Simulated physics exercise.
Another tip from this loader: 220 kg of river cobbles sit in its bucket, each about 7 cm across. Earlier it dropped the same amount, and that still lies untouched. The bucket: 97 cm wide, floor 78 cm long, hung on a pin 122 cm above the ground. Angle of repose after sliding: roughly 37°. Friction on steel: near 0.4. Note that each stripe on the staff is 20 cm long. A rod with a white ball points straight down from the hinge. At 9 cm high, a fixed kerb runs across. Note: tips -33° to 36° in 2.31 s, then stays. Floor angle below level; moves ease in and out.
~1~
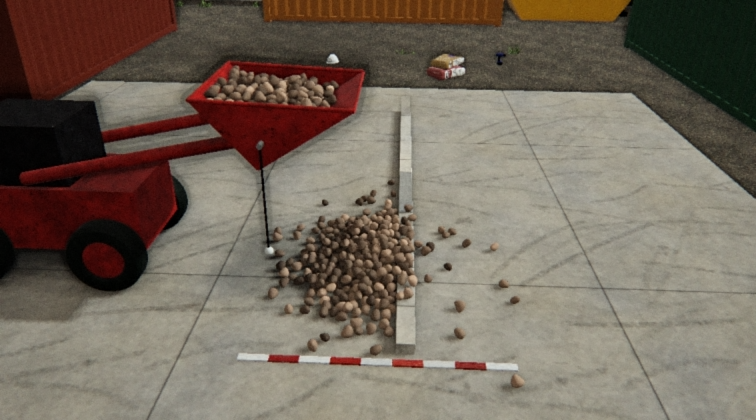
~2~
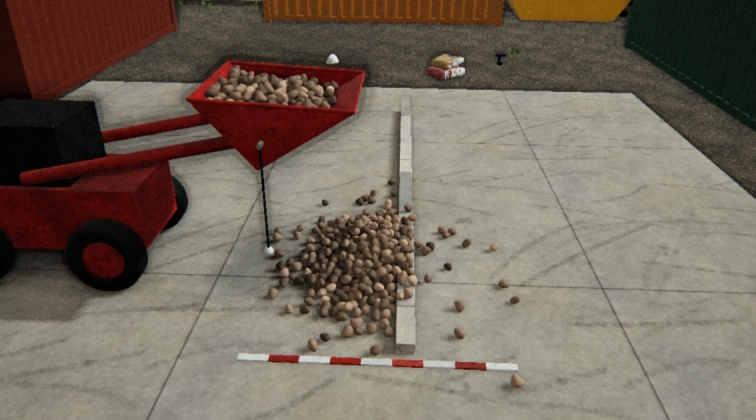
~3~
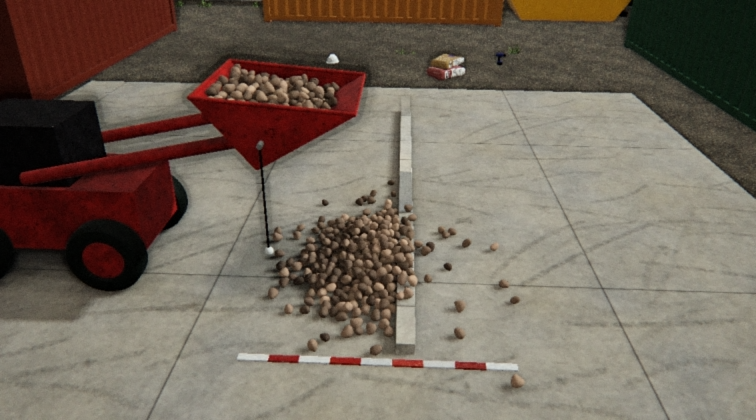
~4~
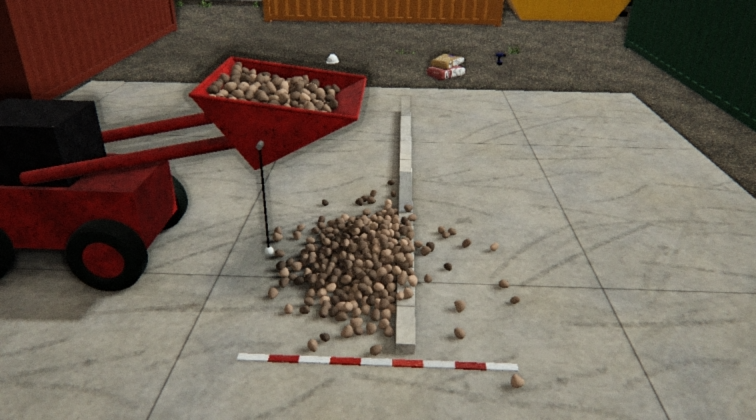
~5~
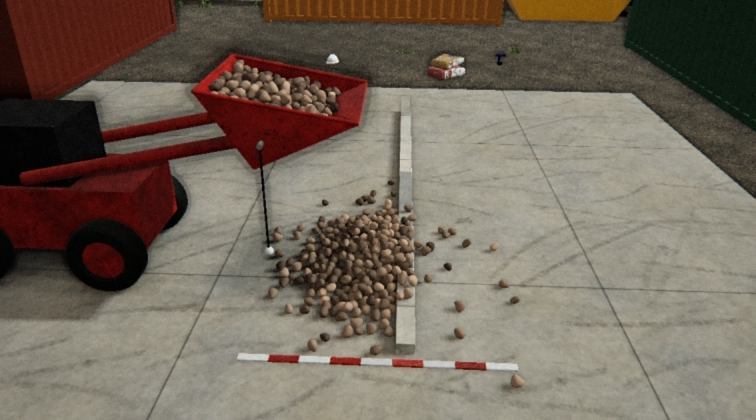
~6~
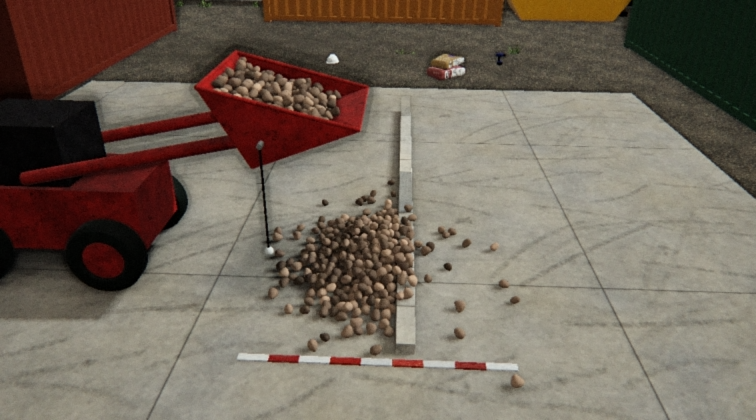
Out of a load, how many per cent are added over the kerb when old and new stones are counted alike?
Around 50 per cent.
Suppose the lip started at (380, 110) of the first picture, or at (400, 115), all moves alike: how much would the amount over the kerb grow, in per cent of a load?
Some 75 percent first and 90 percent second.
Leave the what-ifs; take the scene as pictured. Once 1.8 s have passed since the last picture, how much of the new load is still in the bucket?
Still inside: Some 15 %.
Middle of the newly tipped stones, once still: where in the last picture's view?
Centre at roughly (405, 254).
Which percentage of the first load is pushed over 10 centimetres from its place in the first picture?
Roughly 10 percent.
Then, 1.1 s after the last picture the floor is at 25°; in per cent of one load, 94 in the bucket, 102 on this side of the kerb, 4 over the kerb; the foremost stones are at (482, 285).
Then, 1.8 s after the last picture the floor is at 36°; in per cent of one load, 16 in the bucket, 166 on this side of the kerb, 19 over the kerb; the foremost stones are at (487, 271).
Then, 2.2 s after the last picture the floor is at 36°; in per cent of one load, 0 in the bucket, 161 on this side of the kerb, 39 over the kerb; the foremost stones are at (504, 255).
Then, 4.6 s after the last picture the floor is at 36°; in per cent of one load, 0 in the bucket, 146 on this side of the kerb, 54 over the kerb; the foremost stones are at (525, 255). Net gain over the kerb, 50.
